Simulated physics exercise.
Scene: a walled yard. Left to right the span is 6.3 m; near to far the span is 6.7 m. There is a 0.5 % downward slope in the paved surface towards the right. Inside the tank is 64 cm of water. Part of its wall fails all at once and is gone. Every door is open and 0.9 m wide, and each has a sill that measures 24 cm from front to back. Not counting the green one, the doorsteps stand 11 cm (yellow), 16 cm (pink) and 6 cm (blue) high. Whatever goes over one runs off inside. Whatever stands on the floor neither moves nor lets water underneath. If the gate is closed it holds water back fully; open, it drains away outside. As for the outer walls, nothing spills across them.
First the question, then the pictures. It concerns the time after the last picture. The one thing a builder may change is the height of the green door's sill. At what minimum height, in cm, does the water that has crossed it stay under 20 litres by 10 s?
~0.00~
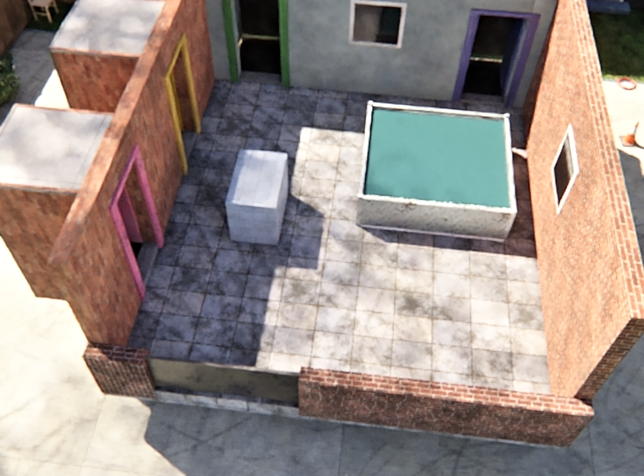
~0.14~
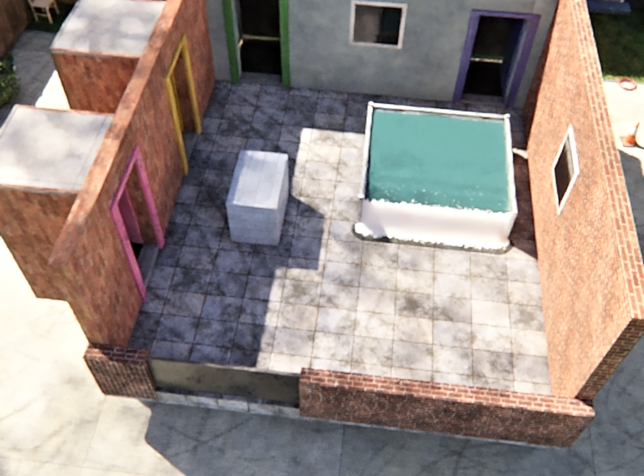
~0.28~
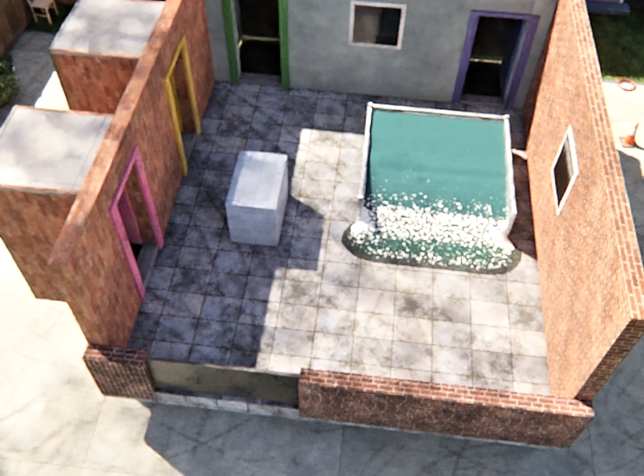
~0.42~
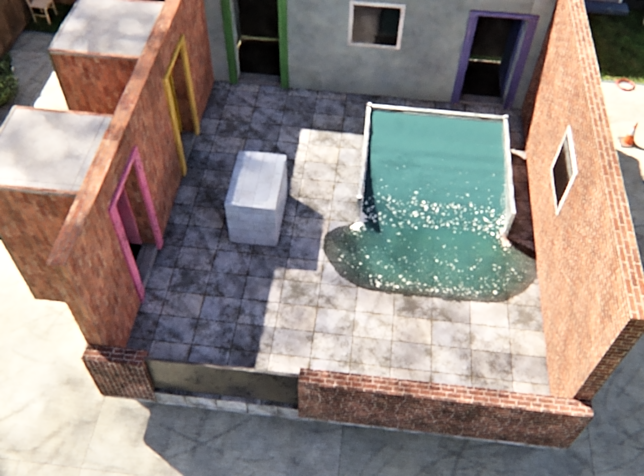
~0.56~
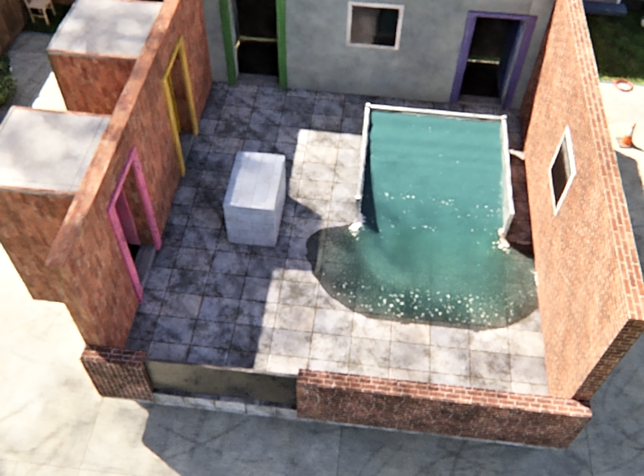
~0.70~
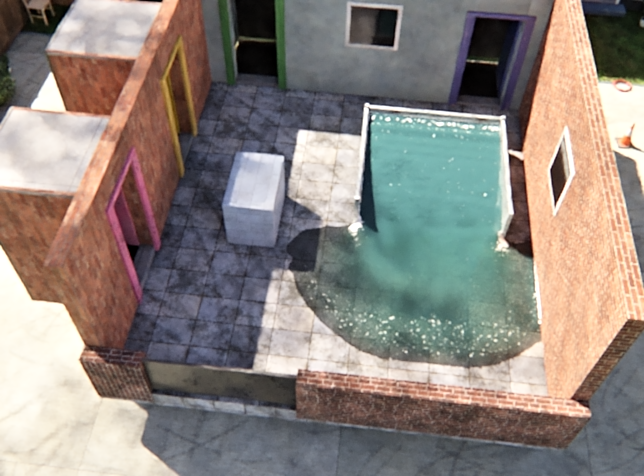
From about 14 cm.
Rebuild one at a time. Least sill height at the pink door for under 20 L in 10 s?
Roughly 16 cm at pink.
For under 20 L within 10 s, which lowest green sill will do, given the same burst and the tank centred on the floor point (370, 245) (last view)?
14.0 cm or thereabouts.
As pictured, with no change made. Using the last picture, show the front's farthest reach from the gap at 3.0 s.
Around pixel (116, 374).
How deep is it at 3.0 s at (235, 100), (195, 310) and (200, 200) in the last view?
Ordered as asked: 0, 4, 0 cm.
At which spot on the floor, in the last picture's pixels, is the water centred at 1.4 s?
(427, 239), roughly.
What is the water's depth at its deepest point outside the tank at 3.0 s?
About 37 cm.
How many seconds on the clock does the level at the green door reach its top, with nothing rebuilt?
Peak time: About 6.0 s.
After 1.4 s water covers 40 % of the floor, deepest (40 cm) near (539, 422); it has not reached the green door.
After 3.0 s water covers 45 % of the floor, deepest (37 cm) near (514, 419); it has not reached the green door.
After 10.0 s water covers 100 % of the floor, deepest (14 cm) near (466, 112); 11 cm at the green door, 80 litres in over its 9 cm sill.
At the green door as built, the water arrived by 5.8 s and peaked near 19 cm at 6.2 s.
Run again over the same 10 s with other heights there, 43 litres in over 11.5 cm, 8 litres over 16 cm. The limit of 20 litres is kept from about 14 cm up.
